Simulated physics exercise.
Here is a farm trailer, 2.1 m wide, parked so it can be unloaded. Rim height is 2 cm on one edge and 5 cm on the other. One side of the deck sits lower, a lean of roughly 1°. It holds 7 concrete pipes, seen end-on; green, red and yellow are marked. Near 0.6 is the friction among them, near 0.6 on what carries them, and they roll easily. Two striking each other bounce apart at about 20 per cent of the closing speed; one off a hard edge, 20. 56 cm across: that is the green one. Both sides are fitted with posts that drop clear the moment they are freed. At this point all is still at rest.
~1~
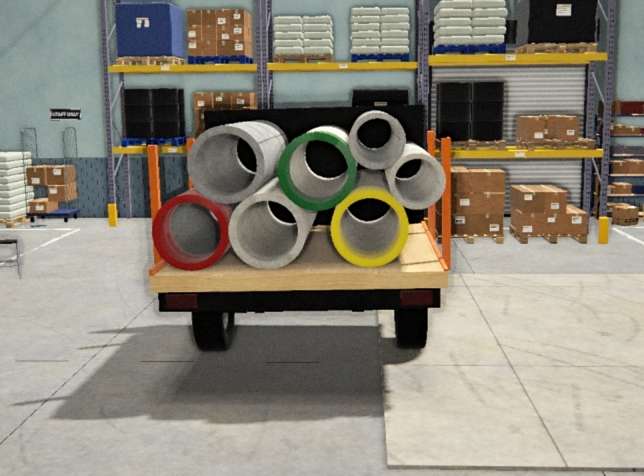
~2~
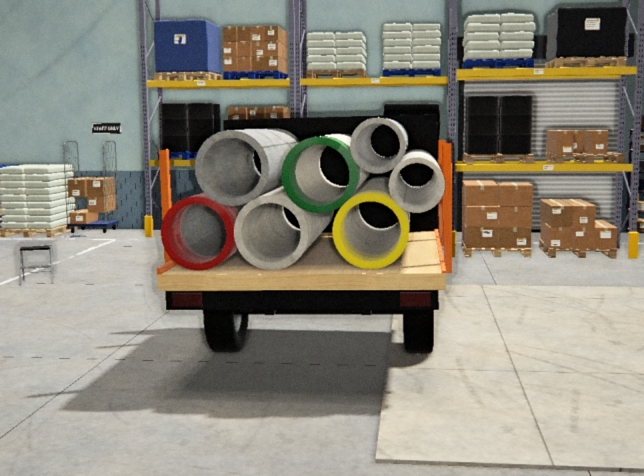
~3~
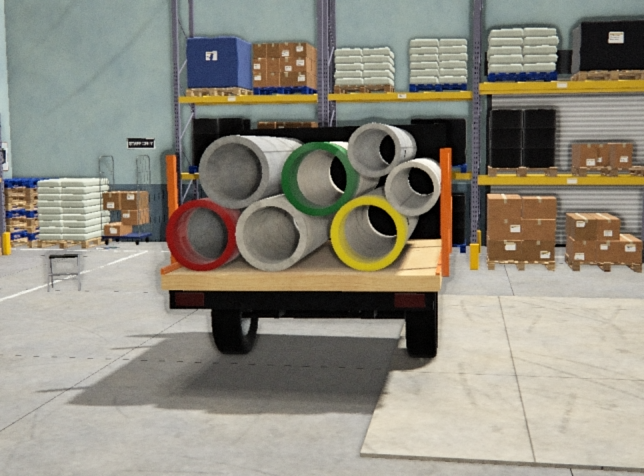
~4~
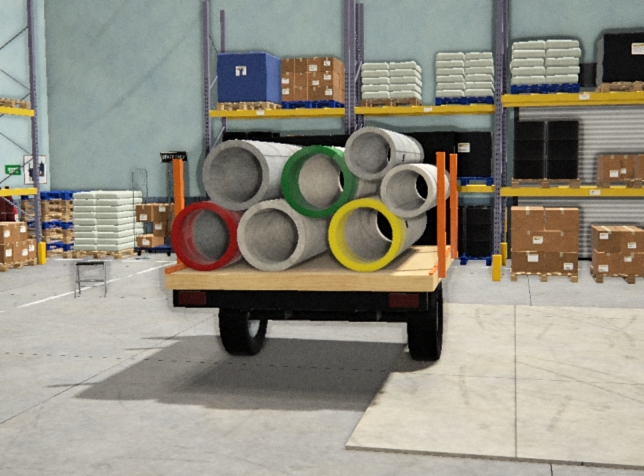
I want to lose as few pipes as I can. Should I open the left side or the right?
Open the left side.
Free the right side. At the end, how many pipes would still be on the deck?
That makes 5 in all.
With the left side gone, after 0.7 s, green is up on others, 100 cm from the right edge; red is on the deck, 20 cm from the left edge; yellow is on the deck, 55 cm from the right edge; 0 of 7 are off.
With the left side gone, finally, green is up on others, 100 cm from the right edge; red is on the deck, 20 cm from the left edge; yellow is on the deck, 55 cm from the right edge; 0 of 7 are off.
With the right side gone, after 1.0 s, green is up on others, 90 cm from the right edge; red is on the deck, 30 cm from the left edge; yellow is on the deck, 55 cm from the right edge; 2 of 7 are off.
With the right side gone, finally, green is up on others, 90 cm from the right edge; red is on the deck, 30 cm from the left edge; yellow is on the deck, 55 cm from the right edge; 2 of 7 are off.
